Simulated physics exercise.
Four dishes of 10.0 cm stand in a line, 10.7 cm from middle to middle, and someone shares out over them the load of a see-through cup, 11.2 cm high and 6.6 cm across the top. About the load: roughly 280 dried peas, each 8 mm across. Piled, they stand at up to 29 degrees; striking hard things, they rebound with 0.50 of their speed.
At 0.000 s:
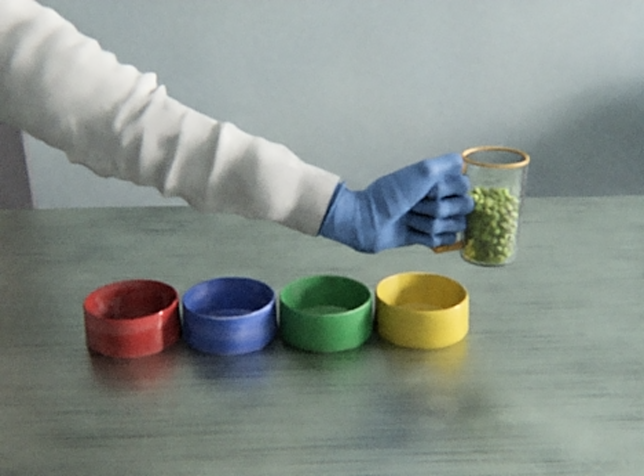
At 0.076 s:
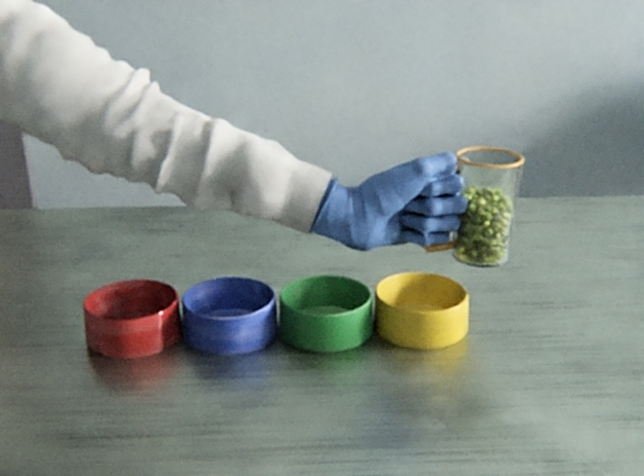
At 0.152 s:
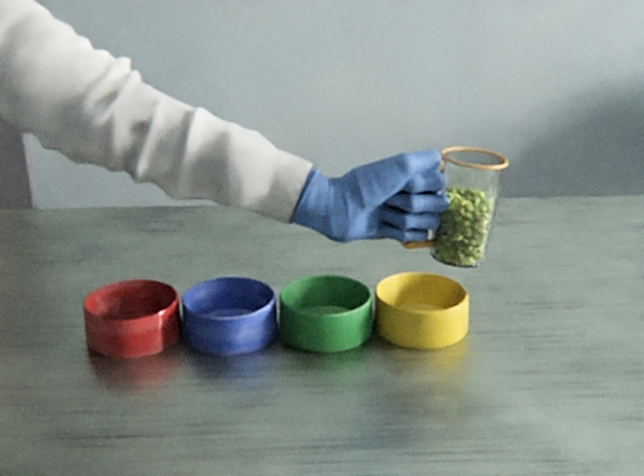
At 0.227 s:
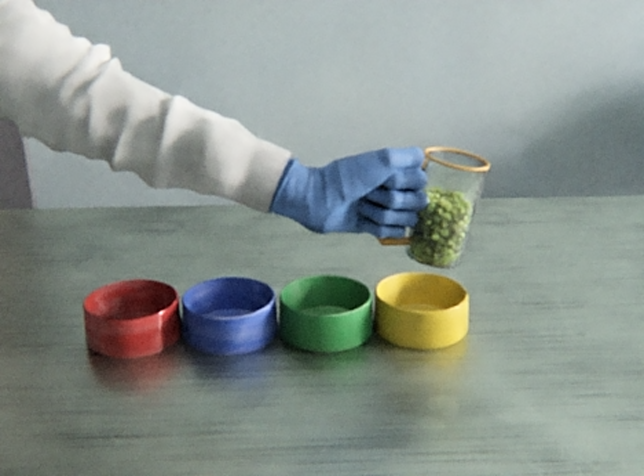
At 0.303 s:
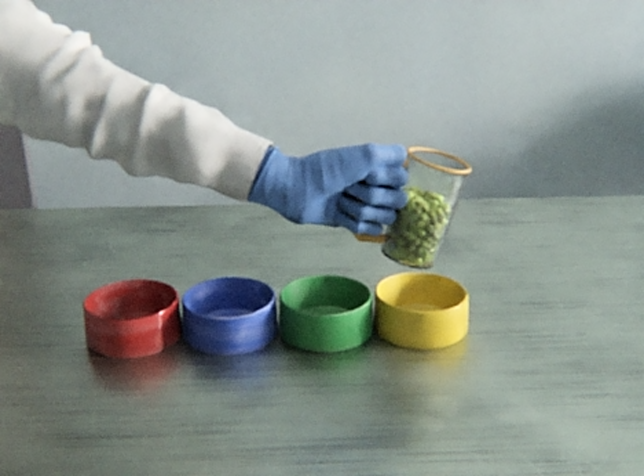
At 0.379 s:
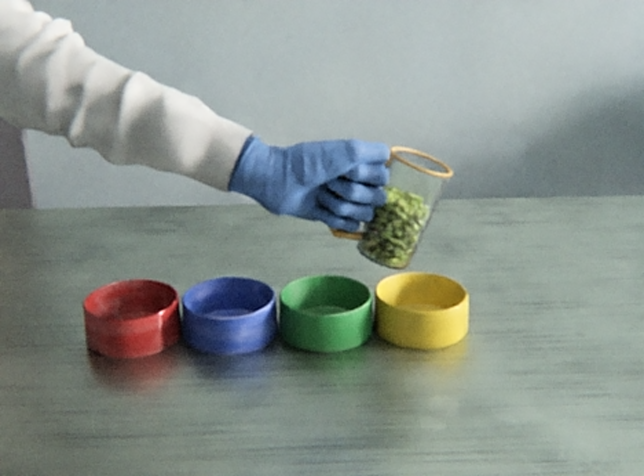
A blue-gloved hand holds a see-through cup of green dried peas upright, above and to the right of four dishes coloured red, blue, green and yellow. The hand carries the cup steadily left over the yellow dish, leaning it gradually further to the right while the peas stay inside.
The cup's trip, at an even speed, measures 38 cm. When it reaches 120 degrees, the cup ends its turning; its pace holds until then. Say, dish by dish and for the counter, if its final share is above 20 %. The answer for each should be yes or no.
Red - no, blue - yes, green - no, yellow - no, counter - no.
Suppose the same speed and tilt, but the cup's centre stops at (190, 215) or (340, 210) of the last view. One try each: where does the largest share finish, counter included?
On the first run most goes to blue, and on the second to yellow.
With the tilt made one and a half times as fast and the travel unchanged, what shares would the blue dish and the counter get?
Blue: 100, counter: 0.
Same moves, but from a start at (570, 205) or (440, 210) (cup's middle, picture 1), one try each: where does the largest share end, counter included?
The biggest share lands on green the first time and on red the second time.
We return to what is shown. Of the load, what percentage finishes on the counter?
0 per cent.
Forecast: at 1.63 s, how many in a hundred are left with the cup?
Roughly 100 percent.
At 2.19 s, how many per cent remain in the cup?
10 %.
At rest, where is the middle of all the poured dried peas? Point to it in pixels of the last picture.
At about (229, 316).
Then, at 1.13 s, tilt 67 degrees; cup holds 100 %.
After 1.63 s, tilt 98 degrees; cup holds 100 %.
After 2.19 s, tilt 120 degrees; cup holds 10 %, blue 90 %.
By 2.8 s all is still; red 0 %, blue 100 %, green 0 %, yellow 0 %, counter 0 %.
